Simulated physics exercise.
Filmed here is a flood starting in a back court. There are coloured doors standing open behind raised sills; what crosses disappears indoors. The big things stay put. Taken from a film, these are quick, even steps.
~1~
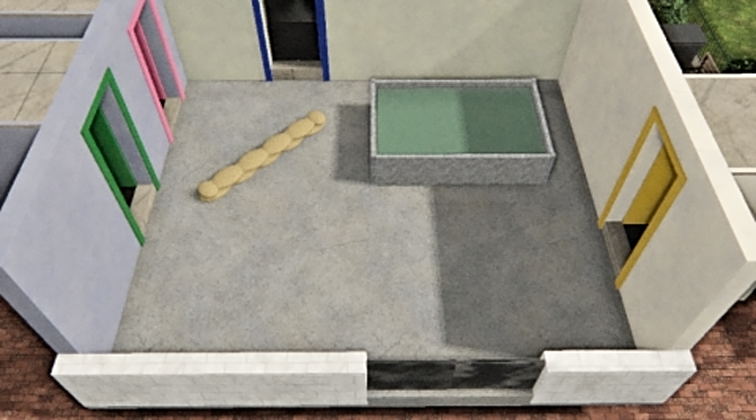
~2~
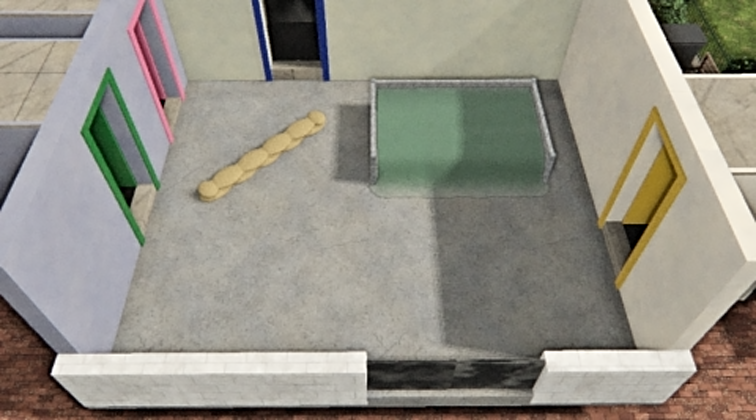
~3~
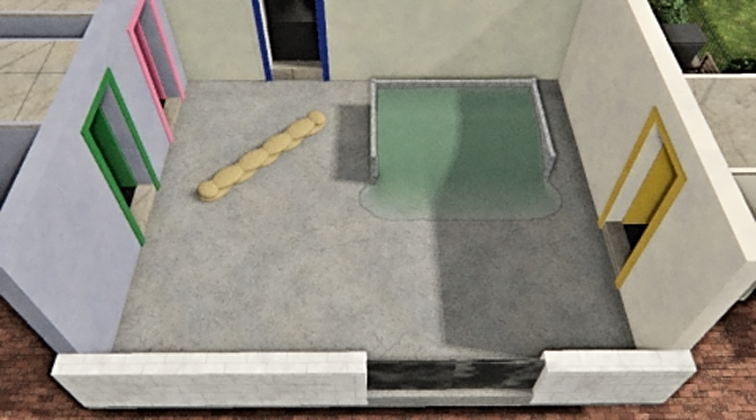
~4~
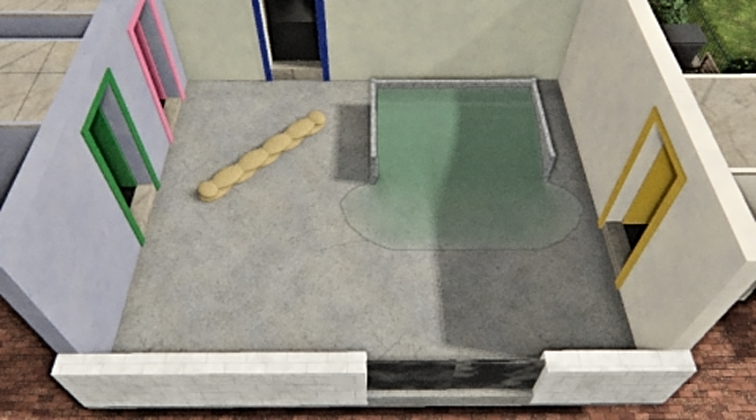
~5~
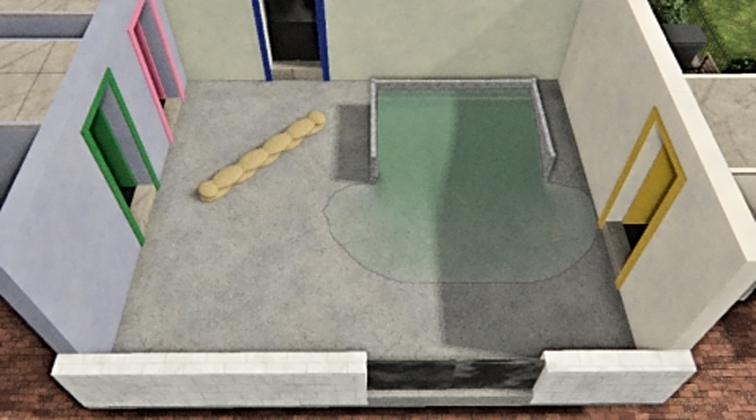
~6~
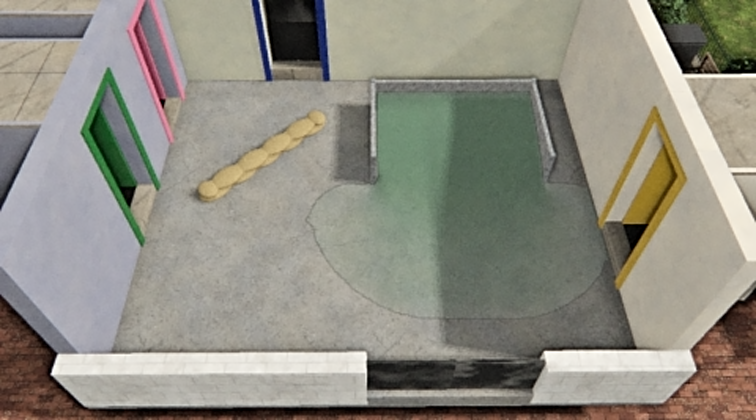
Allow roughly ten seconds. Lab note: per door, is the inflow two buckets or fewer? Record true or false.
Green door true; blue door true; yellow door true; pink door true.
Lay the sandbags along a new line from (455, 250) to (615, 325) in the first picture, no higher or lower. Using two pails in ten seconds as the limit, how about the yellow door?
As for the yellow door, it overshoots.
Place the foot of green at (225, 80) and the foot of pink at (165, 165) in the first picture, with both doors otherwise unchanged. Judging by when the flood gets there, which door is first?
Result: The yellow-painted one.
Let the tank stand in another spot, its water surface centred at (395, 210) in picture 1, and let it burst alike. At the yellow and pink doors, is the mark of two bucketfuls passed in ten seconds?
Yellow door stays within it, pink door stays within it.
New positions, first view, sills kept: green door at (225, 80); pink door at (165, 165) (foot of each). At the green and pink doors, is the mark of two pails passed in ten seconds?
Green: Does not flood; pink: Does not flood.
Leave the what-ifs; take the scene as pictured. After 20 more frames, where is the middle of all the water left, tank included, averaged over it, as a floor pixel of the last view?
My pick is pixel (435, 275).
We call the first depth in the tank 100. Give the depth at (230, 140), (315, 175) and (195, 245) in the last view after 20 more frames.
First spot roughly 0 %, second 0 %, third 0 %.
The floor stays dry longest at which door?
The blue door.
A moment on, water covers 40 % of the floor; the green door not reached, the blue door not reached, the yellow door wet at the sill, nothing in, the pink door not reached.
Next, water covers 45 % of the floor; the green door not reached, the blue door not reached, the yellow door wet at the sill, nothing in, the pink door not reached.
Then, water covers 50 % of the floor; the green door not reached, the blue door not reached, the yellow door wet at the sill, nothing in, the pink door not reached.
Later, water covers 80 % of the floor; the green door wet at the sill, nothing in, the blue door not reached, the yellow door wet at the sill, nothing in, the pink door wet at the sill, nothing in.
In the end, water covers 95 % of the floor; the green door wet at the sill, nothing in, the blue door wet at the sill, nothing in, the yellow door wet at the sill, nothing in, the pink door wet at the sill, nothing in.
